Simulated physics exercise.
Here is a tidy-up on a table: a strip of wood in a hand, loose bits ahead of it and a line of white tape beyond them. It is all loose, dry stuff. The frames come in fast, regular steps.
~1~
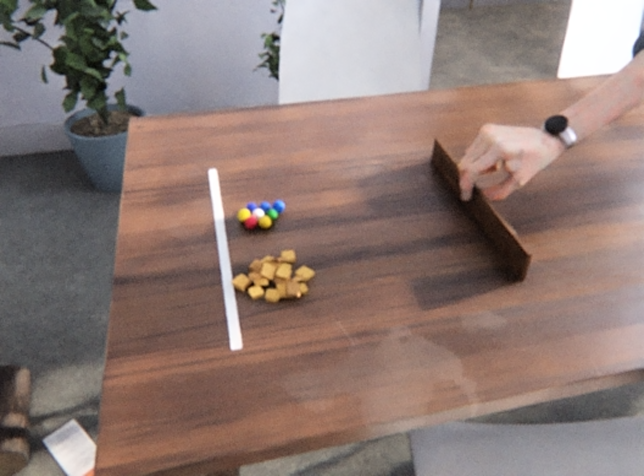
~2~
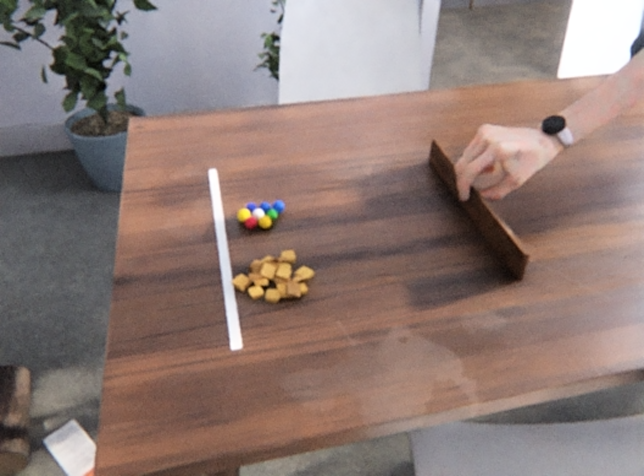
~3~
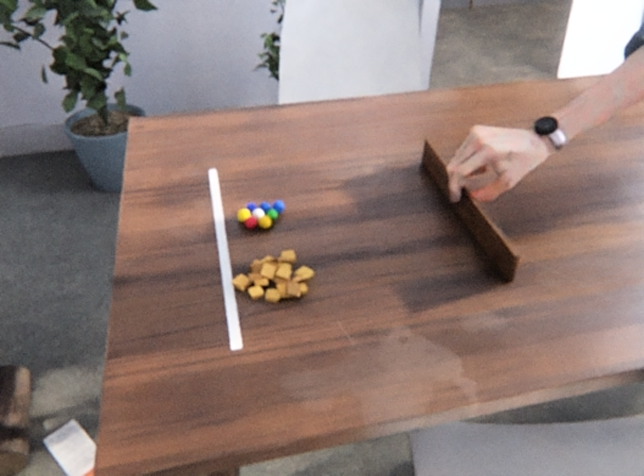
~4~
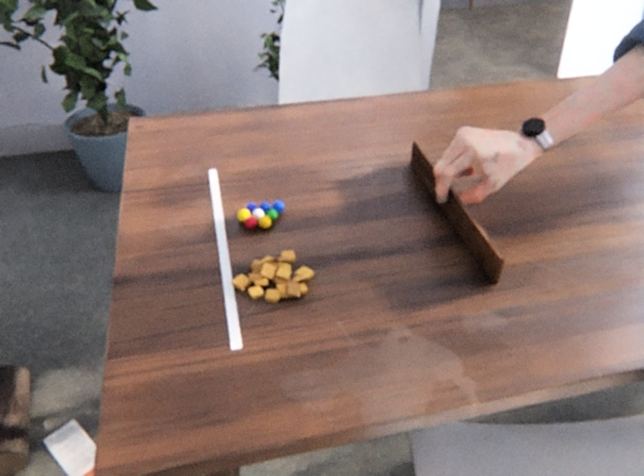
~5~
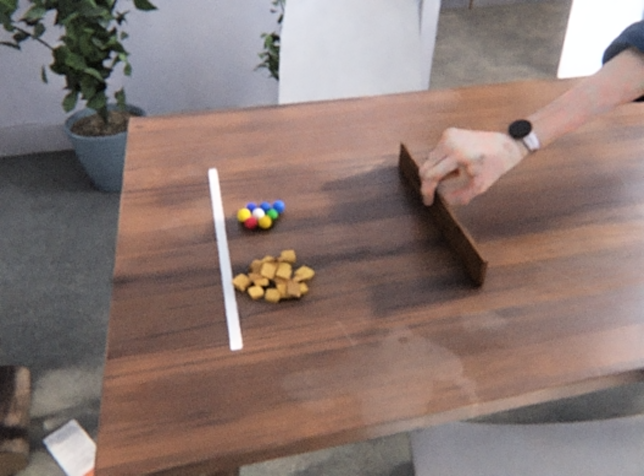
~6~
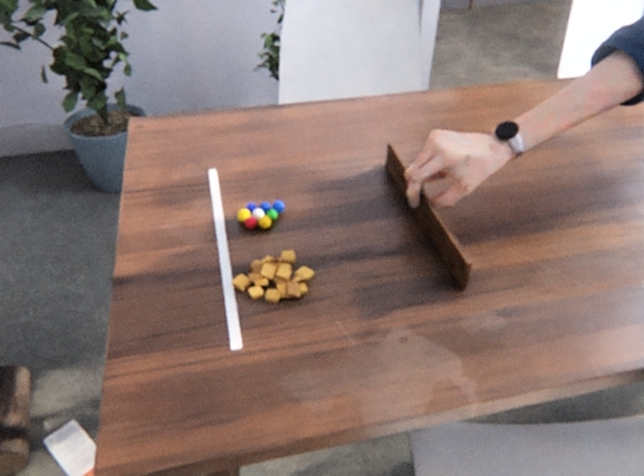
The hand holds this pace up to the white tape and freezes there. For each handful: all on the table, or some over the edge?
In the end the nearer handful all stops short of the edge, and the farther handful tumbles over the end, in part at least.
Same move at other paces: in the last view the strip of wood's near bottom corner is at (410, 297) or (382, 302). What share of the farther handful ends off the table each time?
About 100 and 100 per cent.
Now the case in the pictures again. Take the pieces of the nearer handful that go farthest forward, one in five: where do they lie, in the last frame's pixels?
Roughly at (171, 288).
Then, 0.42 s on from there, strip of wood still moving, near (318, 208); nearer handful all on the table, its front near (242, 282); farther handful all on the table, its front near (244, 215).
Then, 0.86 s on from there, strip of wood stopped at the white tape; nearer handful all on the table, its front near (165, 289); farther handful all on the table, its front near (169, 222).
Then, 1.14 s on from there, strip of wood stopped at the white tape; nearer handful all on the table, its front near (159, 289); farther handful all on the table, its front near (108, 233).
In the end, strip of wood stopped at the white tape; nearer handful all on the table, its front near (159, 289); farther handful the whole lot over the edge.
